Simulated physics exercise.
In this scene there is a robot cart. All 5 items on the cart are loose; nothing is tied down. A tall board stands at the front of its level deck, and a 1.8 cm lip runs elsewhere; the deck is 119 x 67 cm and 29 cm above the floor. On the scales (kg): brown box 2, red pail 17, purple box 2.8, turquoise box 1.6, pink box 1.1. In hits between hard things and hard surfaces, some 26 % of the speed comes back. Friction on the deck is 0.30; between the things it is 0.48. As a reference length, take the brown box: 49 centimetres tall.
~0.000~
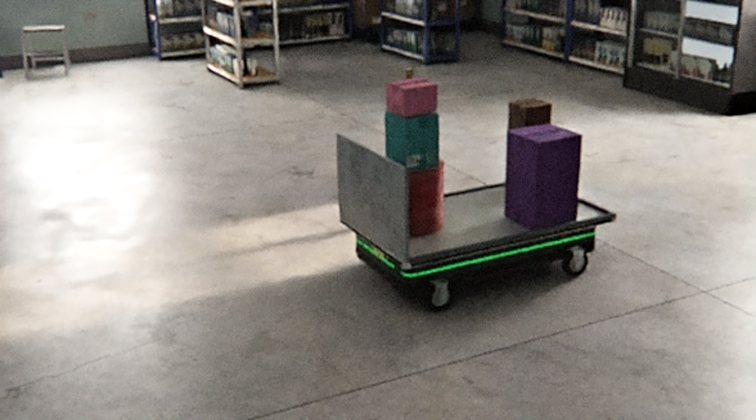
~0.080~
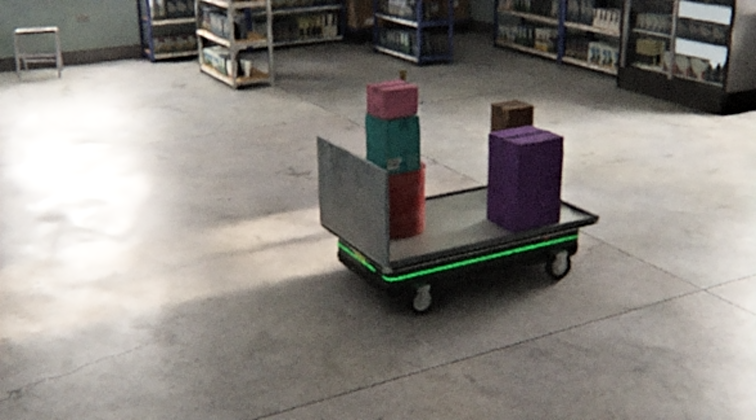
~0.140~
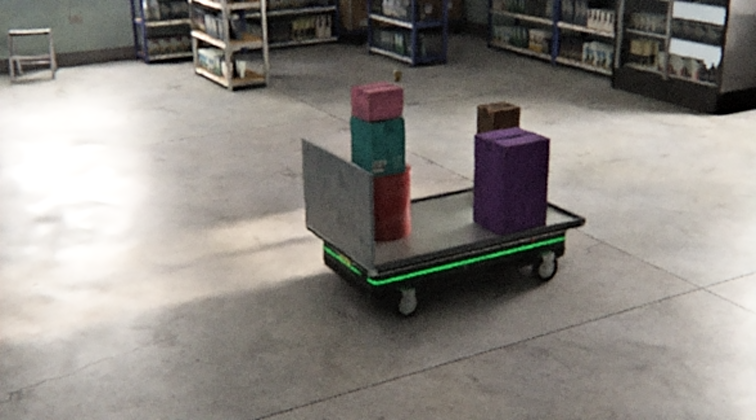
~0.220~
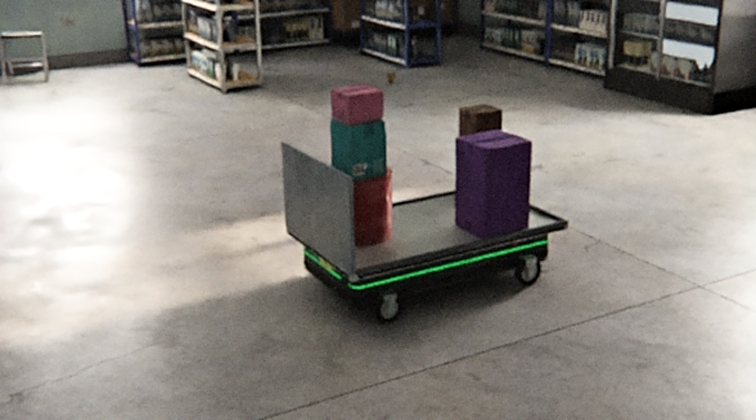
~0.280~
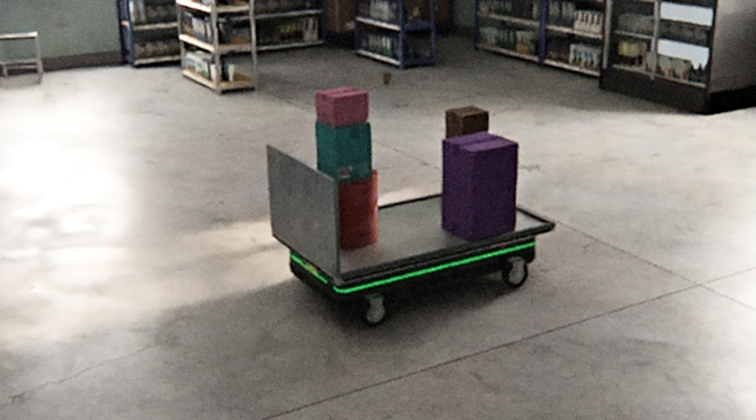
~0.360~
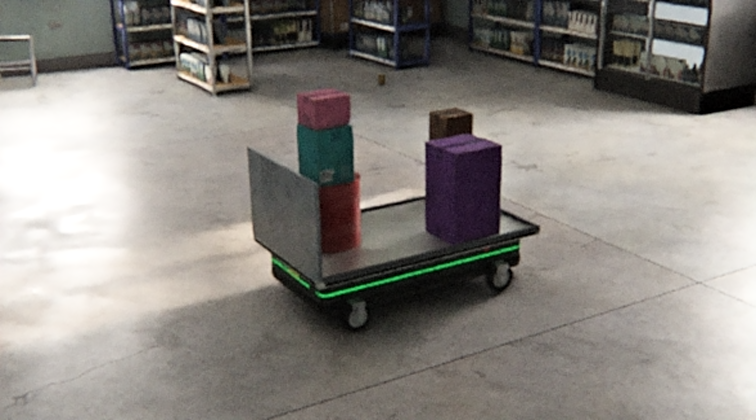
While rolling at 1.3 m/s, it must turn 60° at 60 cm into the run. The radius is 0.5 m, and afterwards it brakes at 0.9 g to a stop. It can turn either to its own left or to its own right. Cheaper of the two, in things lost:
Right.
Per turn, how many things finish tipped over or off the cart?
Heading left gives 4 while heading right gives 2.
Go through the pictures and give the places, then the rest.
In the first picture, 0 cm covered.
In the second picture, 10 cm covered; pink box (392, 100); purple box (524, 179).
In the third picture, 18 cm covered; turquoise box (378, 143); pink box (377, 101).
In the fourth picture, 29 cm covered; purple box (493, 184); turquoise box (358, 146).
In the fifth picture, 36 cm covered; pink box (342, 106); purple box (479, 186).
In the sixth picture, 47 cm covered; red pail (332, 210).
Turning left. Around 0.86 s, 112 cm covered, turned 42°; turquoise box and pink box now off the cart; red pail at 35° to upright near (250, 256); brown box shifted 5 cm near (325, 188).
Around 1.16 s, 149 cm covered, turned 60°; brown box and red pail now off the cart; purple box shifted 6 cm.
Around 1.56 s, 152 cm covered, turned 60°, stopped; purple box shifted 22 cm.
Finally (2.0 s), off the cart, brown box, red pail, turquoise box and pink box; not toppled but over 10 cm from the start, purple box.
Turning right instead, turquoise box and pink box tipped over or off the cart, 2 of 5 in all.
